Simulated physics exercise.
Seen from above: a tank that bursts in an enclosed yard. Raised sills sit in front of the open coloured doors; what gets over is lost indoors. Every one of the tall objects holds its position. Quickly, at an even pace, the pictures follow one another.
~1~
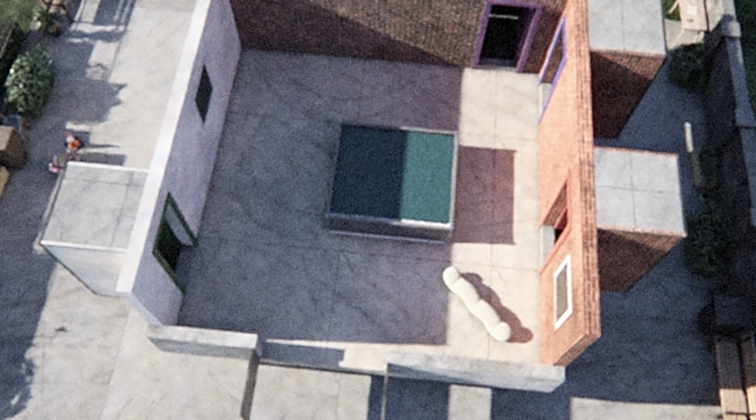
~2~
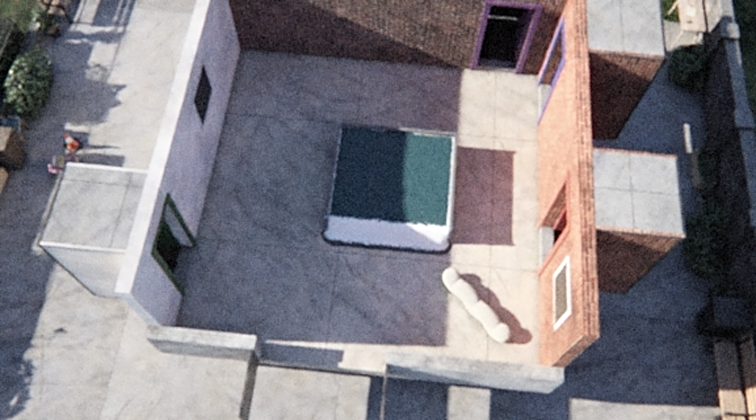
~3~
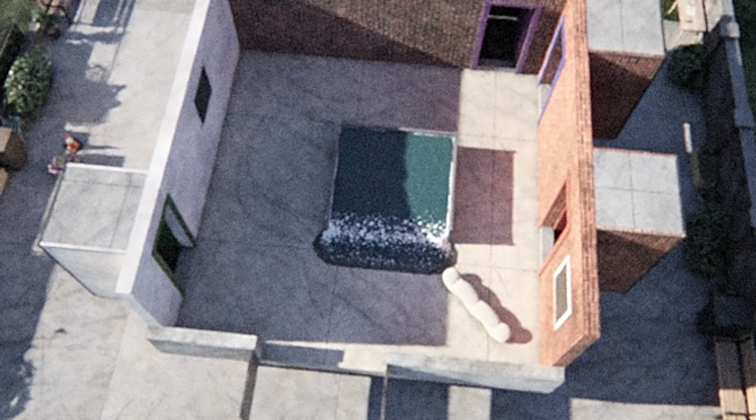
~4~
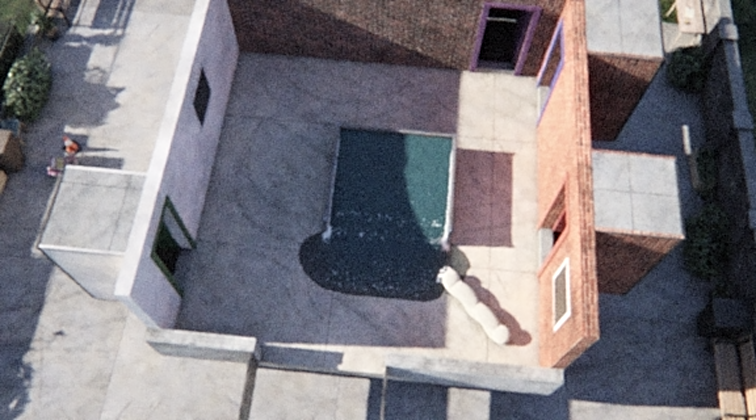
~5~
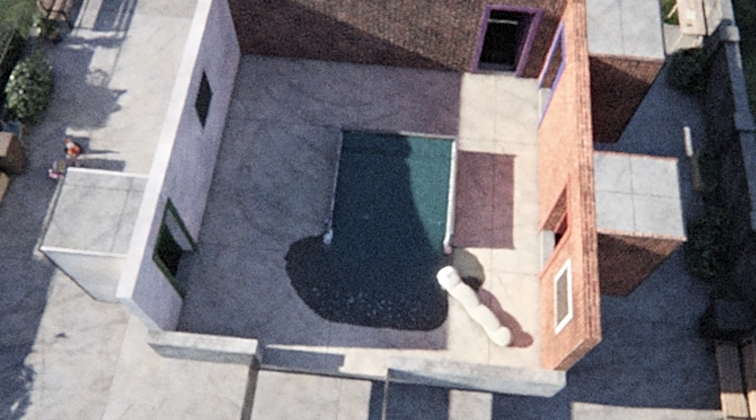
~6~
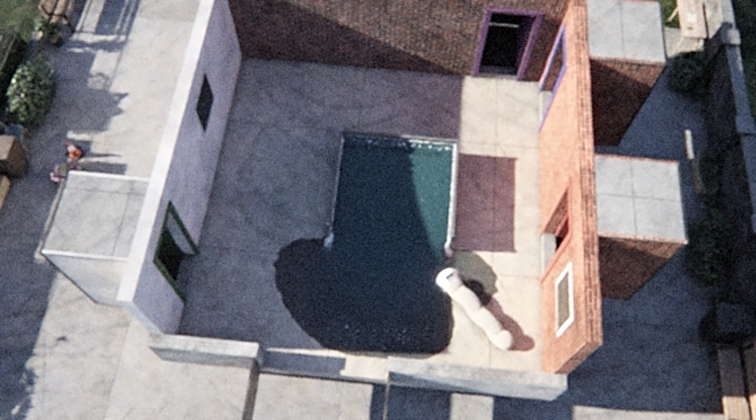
A walled yard seen from above held a tank of dark water, which burst along its near side, and the water poured out and spread across the pale floor, reaching around a lumpy white object.
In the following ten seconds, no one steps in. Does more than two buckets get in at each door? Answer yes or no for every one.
Red door: No, purple door: No, blue door: No, green door: No.
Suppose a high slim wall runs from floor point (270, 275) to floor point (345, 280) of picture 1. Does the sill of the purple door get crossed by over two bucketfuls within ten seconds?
As it turns out, the purple door is spared.
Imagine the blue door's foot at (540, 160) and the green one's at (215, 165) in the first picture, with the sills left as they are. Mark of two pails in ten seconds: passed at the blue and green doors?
Taking them in turn, the blue misses the threshold and the green misses the threshold.
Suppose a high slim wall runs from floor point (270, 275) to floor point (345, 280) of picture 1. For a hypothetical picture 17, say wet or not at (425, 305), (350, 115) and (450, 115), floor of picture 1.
Point by point: First submerged, second not reached, third not reached.
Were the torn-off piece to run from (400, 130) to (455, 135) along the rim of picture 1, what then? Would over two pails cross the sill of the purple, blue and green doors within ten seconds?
I'd expect the purple one breaks the limit, the blue one breaks the limit and the green one is safe.
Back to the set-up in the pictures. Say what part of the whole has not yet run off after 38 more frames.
I'd say roughly 56 percent.
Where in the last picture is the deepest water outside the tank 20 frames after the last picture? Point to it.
Deepest point: About (533, 381).
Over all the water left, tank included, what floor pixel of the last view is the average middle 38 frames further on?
I'd place it roughly at (393, 258).
A moment on, water covers 25 % of the floor; the red door not reached, the purple door not reached, the blue door not reached, the green door not reached.
Next, water covers 35 % of the floor; the red door wet at the sill, nothing in, the purple door not reached, the blue door not reached, the green door not reached.
Then, water covers 35 % of the floor; the red door wet at the sill, nothing in, the purple door not reached, the blue door not reached, the green door wet at the sill, nothing in.
Later, water covers 60 % of the floor; the red door wet at the sill, nothing in, the purple door not reached, the blue door wet at the sill, nothing in, the green door wet at the sill, nothing in.
In the end, water covers 85 % of the floor; the red door wet at the sill, nothing in, the purple door wet at the sill, nothing in, the blue door wet at the sill, nothing in, the green door under two buckets in.
